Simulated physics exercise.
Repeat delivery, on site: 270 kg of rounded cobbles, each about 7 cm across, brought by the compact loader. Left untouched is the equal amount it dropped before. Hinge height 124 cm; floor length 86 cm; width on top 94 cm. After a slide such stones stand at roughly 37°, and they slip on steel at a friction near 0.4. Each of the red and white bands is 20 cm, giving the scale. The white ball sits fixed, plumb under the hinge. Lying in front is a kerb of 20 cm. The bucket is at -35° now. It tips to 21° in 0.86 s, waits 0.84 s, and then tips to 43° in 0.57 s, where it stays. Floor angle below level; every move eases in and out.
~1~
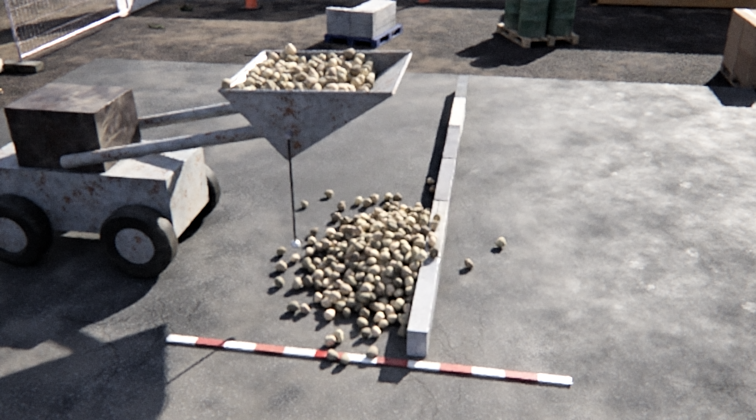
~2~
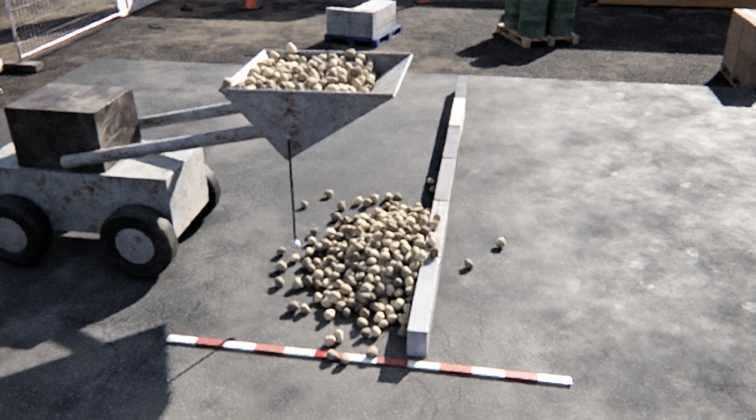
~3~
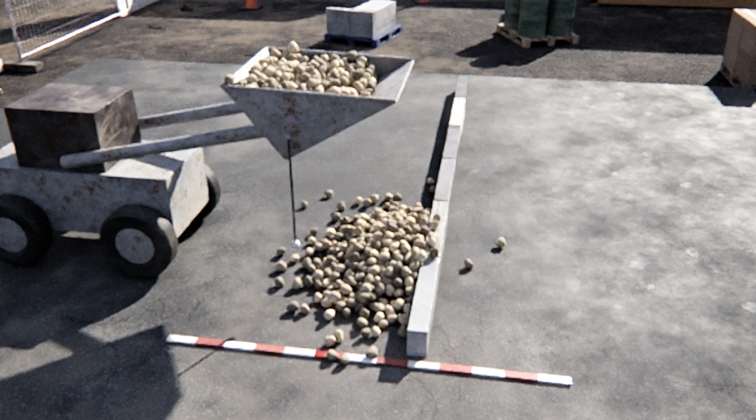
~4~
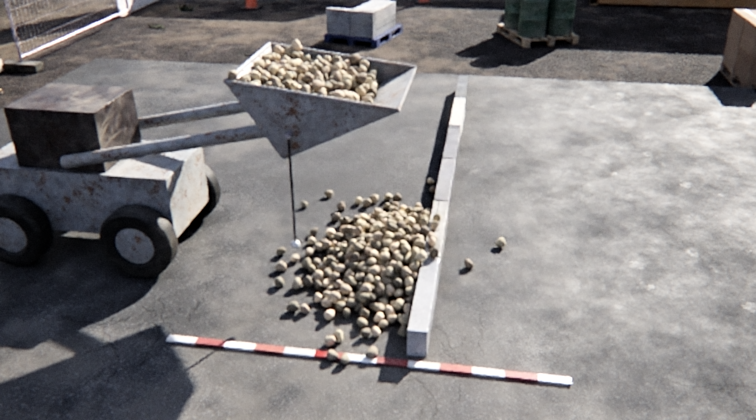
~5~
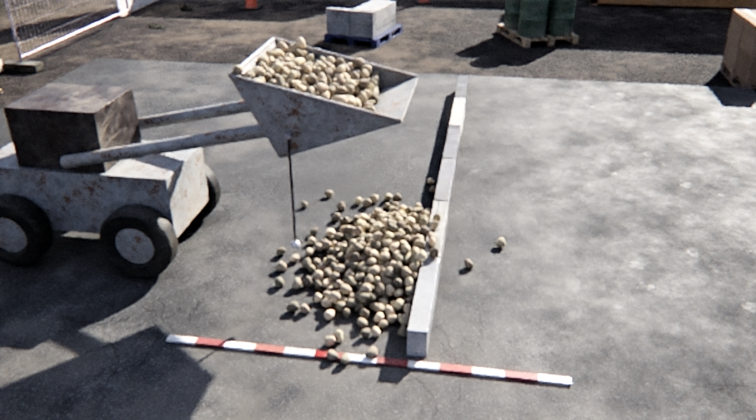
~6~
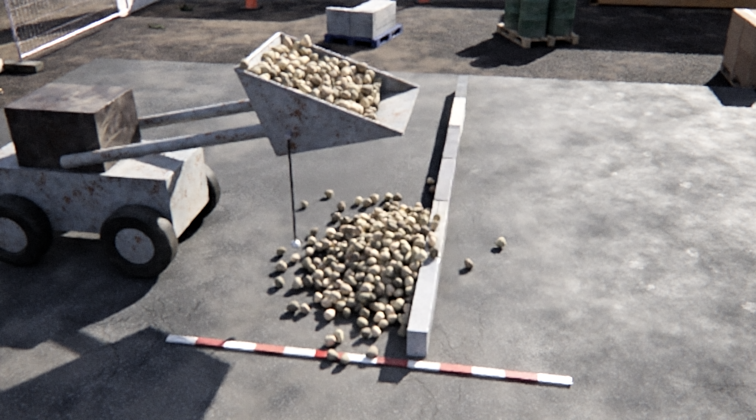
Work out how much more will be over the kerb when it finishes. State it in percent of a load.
Around 59 out of 100.
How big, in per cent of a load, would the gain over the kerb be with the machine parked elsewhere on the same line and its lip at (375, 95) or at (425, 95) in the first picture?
Case one about 40 %, case two about 90 %.
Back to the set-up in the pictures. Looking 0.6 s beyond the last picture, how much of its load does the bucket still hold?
Held: Around 95 % of the load.
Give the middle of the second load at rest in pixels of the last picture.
In the last view, somewhere near (453, 259).
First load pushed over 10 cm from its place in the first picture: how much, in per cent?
About 0 %.
Then, 0.3 s after the last picture the floor is at 12°; in per cent of one load, 100 in the bucket, 100 on this side of the kerb; the foremost stones are at (446, 242).
Then, 0.6 s after the last picture the floor is at 21°; in per cent of one load, 97 in the bucket, 103 on this side of the kerb; the foremost stones are at (446, 242).
Then, 2.4 s after the last picture the floor is at 43°; in per cent of one load, 0 in the bucket, 142 on this side of the kerb, 58 over the kerb; the foremost stones are at (605, 297).
Then, 4.8 s after the last picture the floor is at 43°; in per cent of one load, 0 in the bucket, 141 on this side of the kerb, 59 over the kerb; the foremost stones are at (605, 297). Net gain over the kerb, 59.
